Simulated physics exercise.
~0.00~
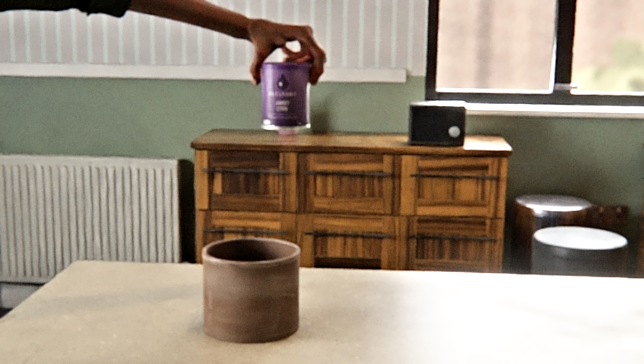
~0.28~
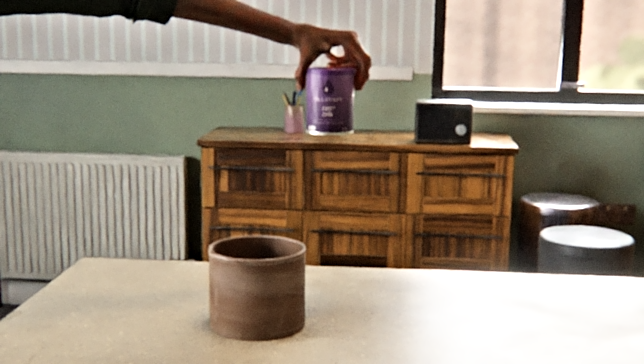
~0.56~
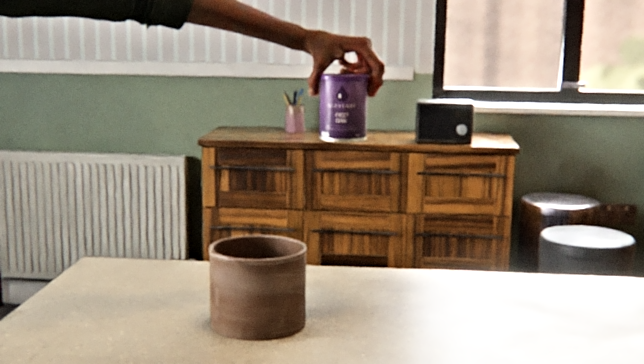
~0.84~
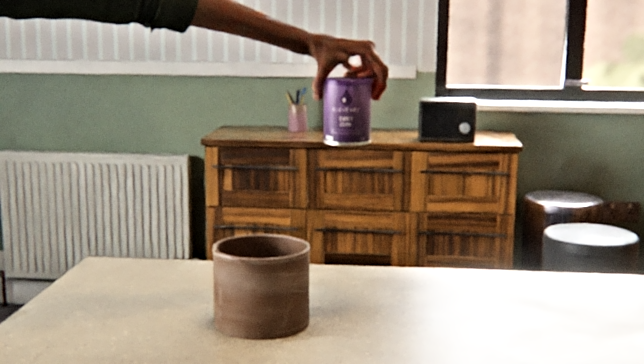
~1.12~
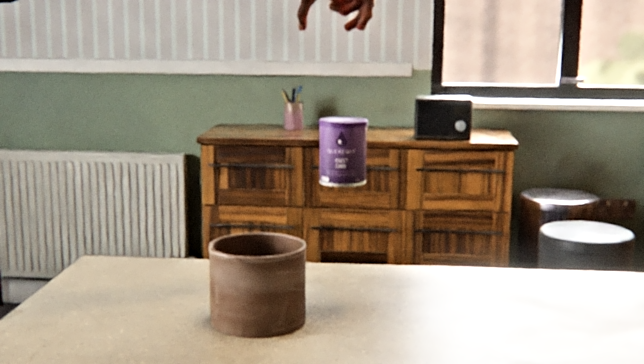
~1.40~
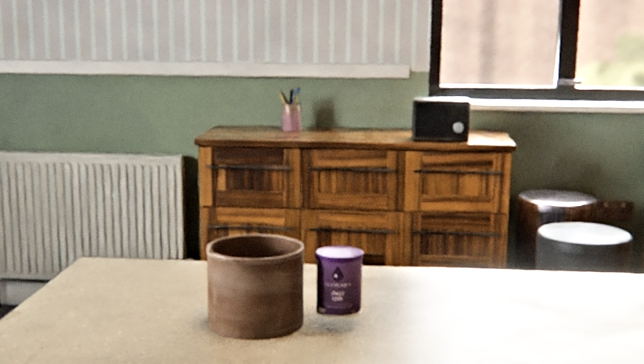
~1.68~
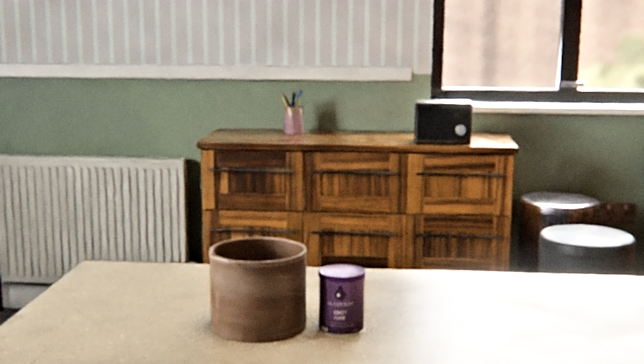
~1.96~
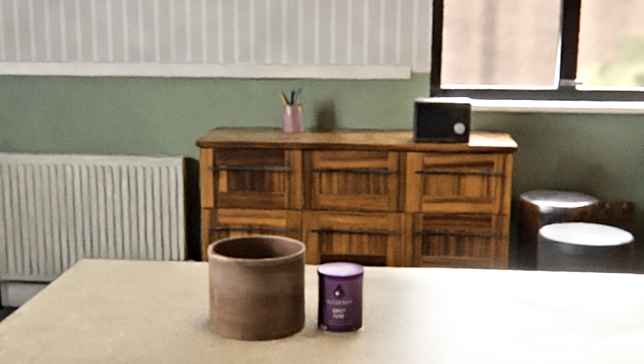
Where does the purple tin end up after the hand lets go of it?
It misses the opening of the brown pot and ends up standing upright on the table, just to the right of the pot.
